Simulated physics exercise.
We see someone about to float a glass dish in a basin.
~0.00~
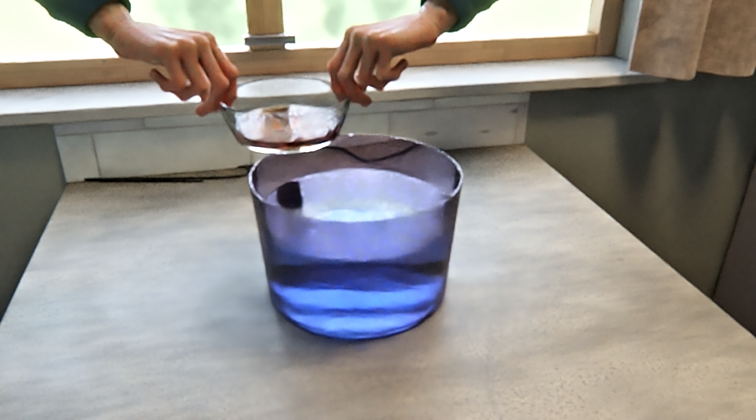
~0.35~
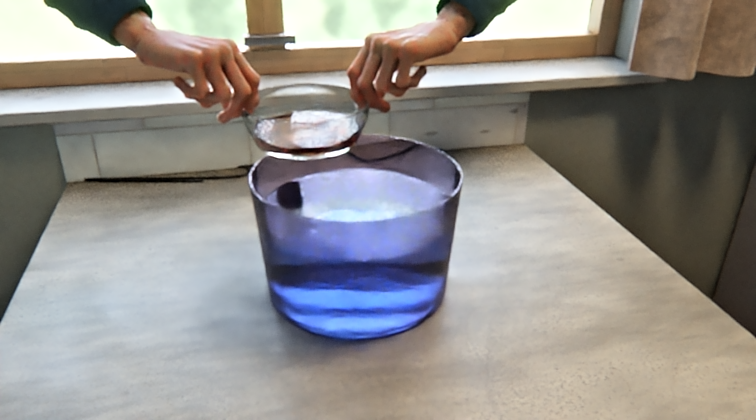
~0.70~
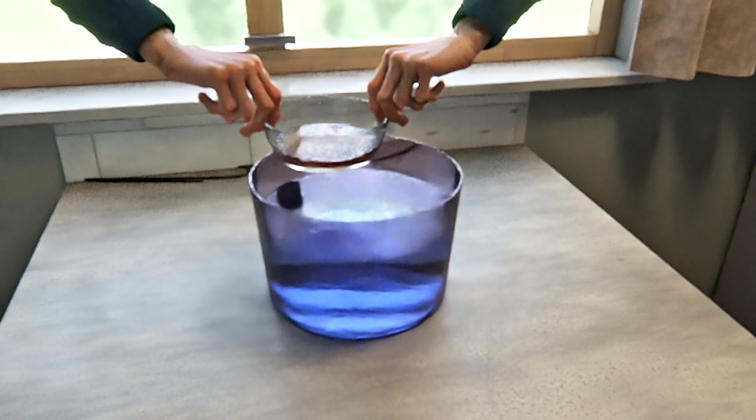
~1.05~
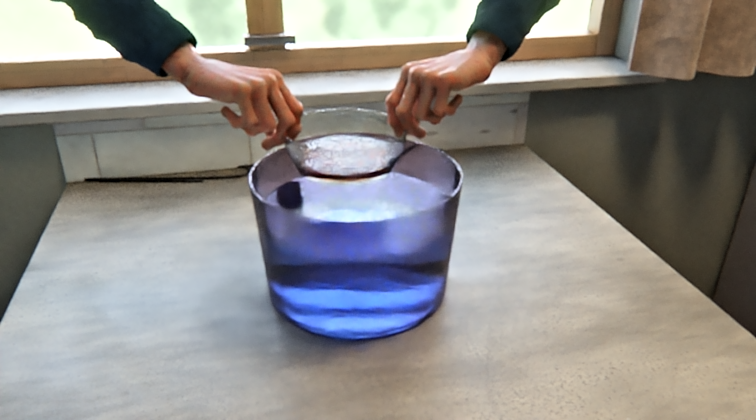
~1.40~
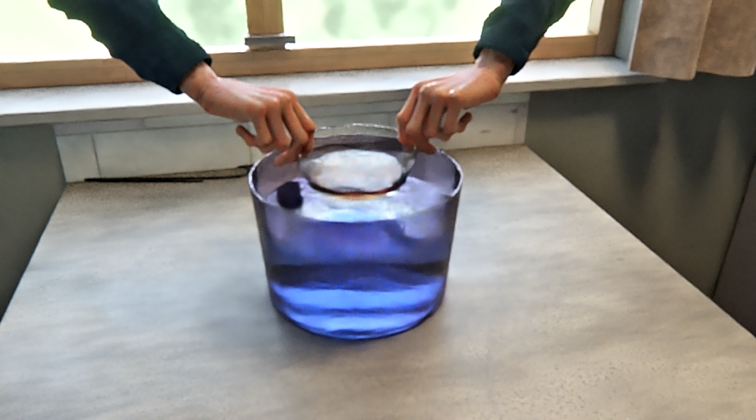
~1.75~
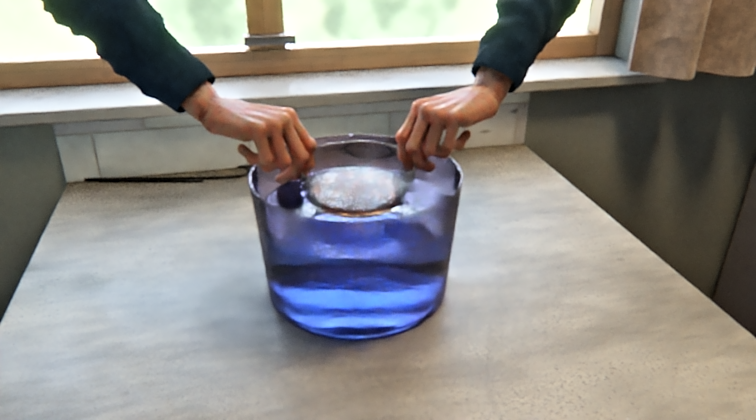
Two hands lowering a clear glass dish holding a little dark liquid into a blue-purple basin of water, moving slightly right.
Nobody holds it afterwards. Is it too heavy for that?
Once free, it stays afloat.
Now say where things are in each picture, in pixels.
Dish (286, 113) about a quarter full; above the basin, in the first picture.
Dish about a quarter full, surface at (307, 128); coming down, in the second picture.
Dish (326, 132) about a quarter full; lower, in the third picture.
Dish about a quarter full, surface at (345, 153); lower still, in the fourth picture.
Dish (356, 161) about a quarter full; close to the surface, in the fifth picture.
Dish about a quarter full, surface at (357, 186); just over the surface, in the sixth picture.
After 2.2 s, the dish dips into the water.
After 2.8 s, it bobs and steadies.
After 5.0 s, the dish floats with about half of its side showing.
